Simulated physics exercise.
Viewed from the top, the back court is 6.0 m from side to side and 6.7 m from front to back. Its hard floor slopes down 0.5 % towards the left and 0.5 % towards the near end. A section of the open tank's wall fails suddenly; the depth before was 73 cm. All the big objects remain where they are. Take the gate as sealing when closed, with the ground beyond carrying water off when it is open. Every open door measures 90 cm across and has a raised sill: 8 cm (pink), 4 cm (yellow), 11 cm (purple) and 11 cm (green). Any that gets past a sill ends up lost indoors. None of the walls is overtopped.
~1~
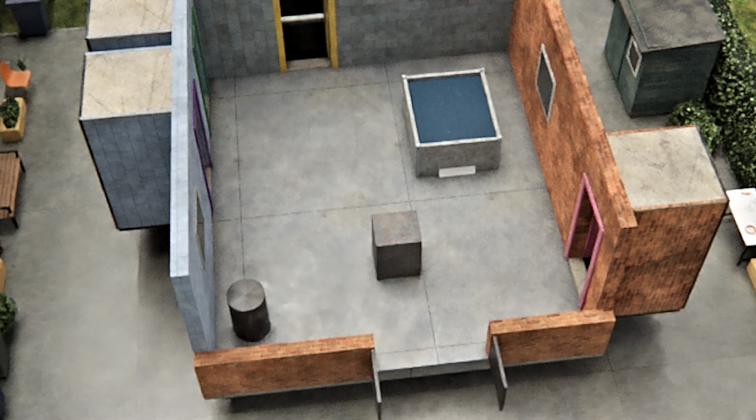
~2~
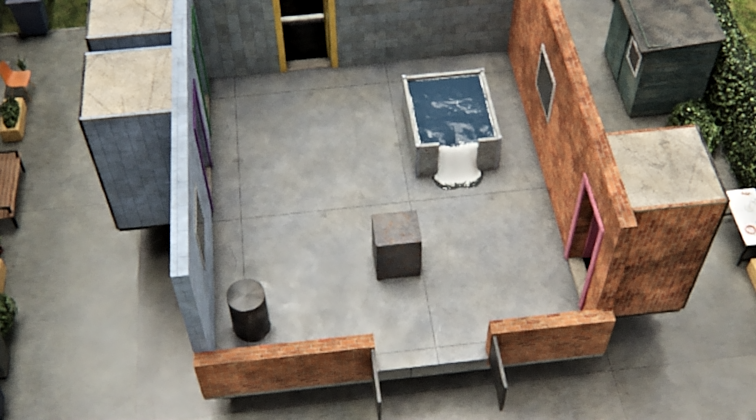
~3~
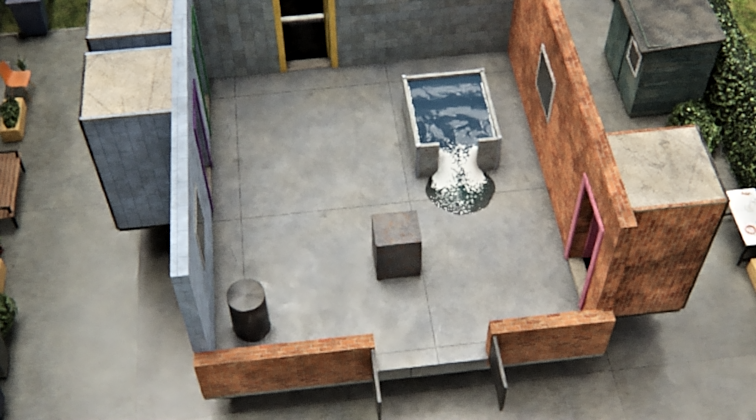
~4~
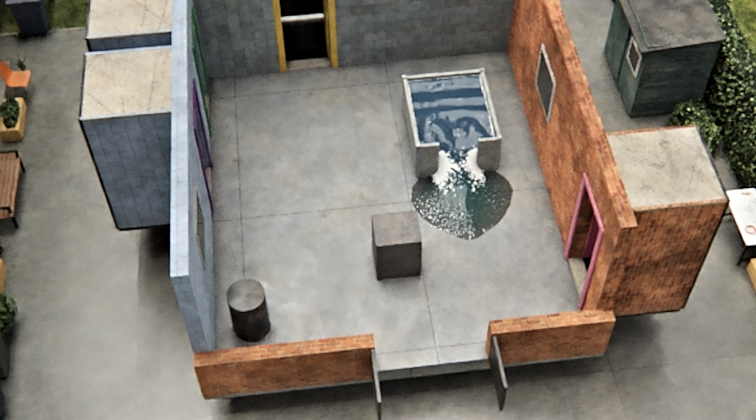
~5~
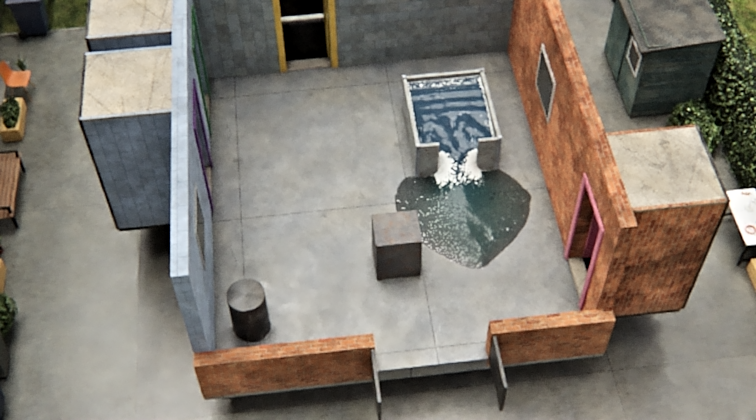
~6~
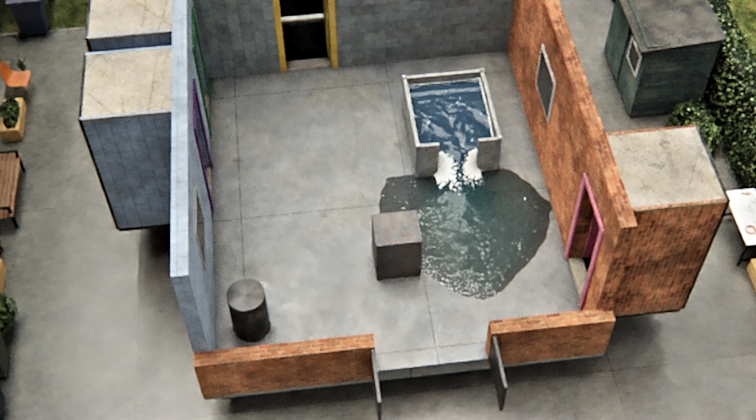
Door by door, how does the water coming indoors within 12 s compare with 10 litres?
One by one: At the pink door the amount will overshoot the limit; at the yellow door the amount will not overshoot the limit; at the purple door the amount will not overshoot the limit; at the green door the amount will not overshoot the limit.
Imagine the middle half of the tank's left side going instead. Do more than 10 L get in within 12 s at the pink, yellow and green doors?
In that case, pink door: Less than that, yellow door: More than that, green door: More than that.
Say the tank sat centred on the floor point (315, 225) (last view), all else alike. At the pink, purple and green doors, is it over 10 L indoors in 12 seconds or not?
Compared with that limit, pink falls short, purple falls short and green falls short.
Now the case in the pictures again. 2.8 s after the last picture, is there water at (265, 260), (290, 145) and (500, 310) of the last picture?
Listed in sequence, the spots are drenched, bone dry and drenched.
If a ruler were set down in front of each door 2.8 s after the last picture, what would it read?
Centimetres: Pink 14 / yellow 0 / purple 0 / green 0.
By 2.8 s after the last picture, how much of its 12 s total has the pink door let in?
By then it's near 45% of the total.
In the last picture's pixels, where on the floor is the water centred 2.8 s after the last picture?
The water is centred near (456, 210).
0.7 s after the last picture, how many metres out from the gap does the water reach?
I'd say close to 4.0 m.
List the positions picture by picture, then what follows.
The first picture shows still water, 73 cm deep, in the open tank at (451, 110).
In the second picture, water pours out at (457, 160) and has run 0.4 m, to (478, 178); typically 11 cm deep outside, 73 cm at the open tank's back.
In the third picture, the front is at (475, 208), 0.9 m from the gap at (457, 161); 0.7 m2 of floor is under water; 73 cm left at the back of the open tank.
In the fourth picture, the front is at (477, 233), 1.4 m from the gap at (457, 161); 1.7 m2 of floor is under water; 69 cm left at the back of the open tank.
In the fifth picture, water pours out at (457, 161) and has run 2.0 m, to (483, 261); typically 5 cm deep outside, 62 cm at the open tank's back.
In the sixth picture, water pours out at (457, 161) and has run 2.7 m, to (484, 294); typically 4 cm deep outside, 63 cm at the open tank's back.
Then, 0.7 s after the last picture water covers 30 % of the floor and is deepest (31 cm) near (462, 180); pink door 11 cm at the sill, 0 L in, yellow door not reached, purple door not reached, green door not reached.
Then, 1.5 s after the last picture water covers 35 % of the floor and is deepest (34 cm) near (570, 316); pink door 10 cm at the sill, 4 L in, yellow door not reached, purple door not reached, green door not reached.
Then, 2.8 s after the last picture water covers 35 % of the floor and is deepest (19 cm) near (447, 310); pink door 14 cm at the sill, 18 L in, yellow door not reached, purple door not reached, green door not reached.
Then, 6.3 s after the last picture water covers 45 % of the floor and is deepest (12 cm) near (217, 375); pink door 9 cm at the sill, 40 L in, yellow door not reached, purple door 2 cm at the sill, 0 L in, green door not reached.
Then, 11.3 s after the last picture water covers 75 % of the floor and is deepest (7 cm) near (217, 375); pink door 4 cm at the sill, 41 L in, yellow door not reached, purple door 3 cm at the sill, 0 L in, green door 2 cm at the sill, 0 L in.
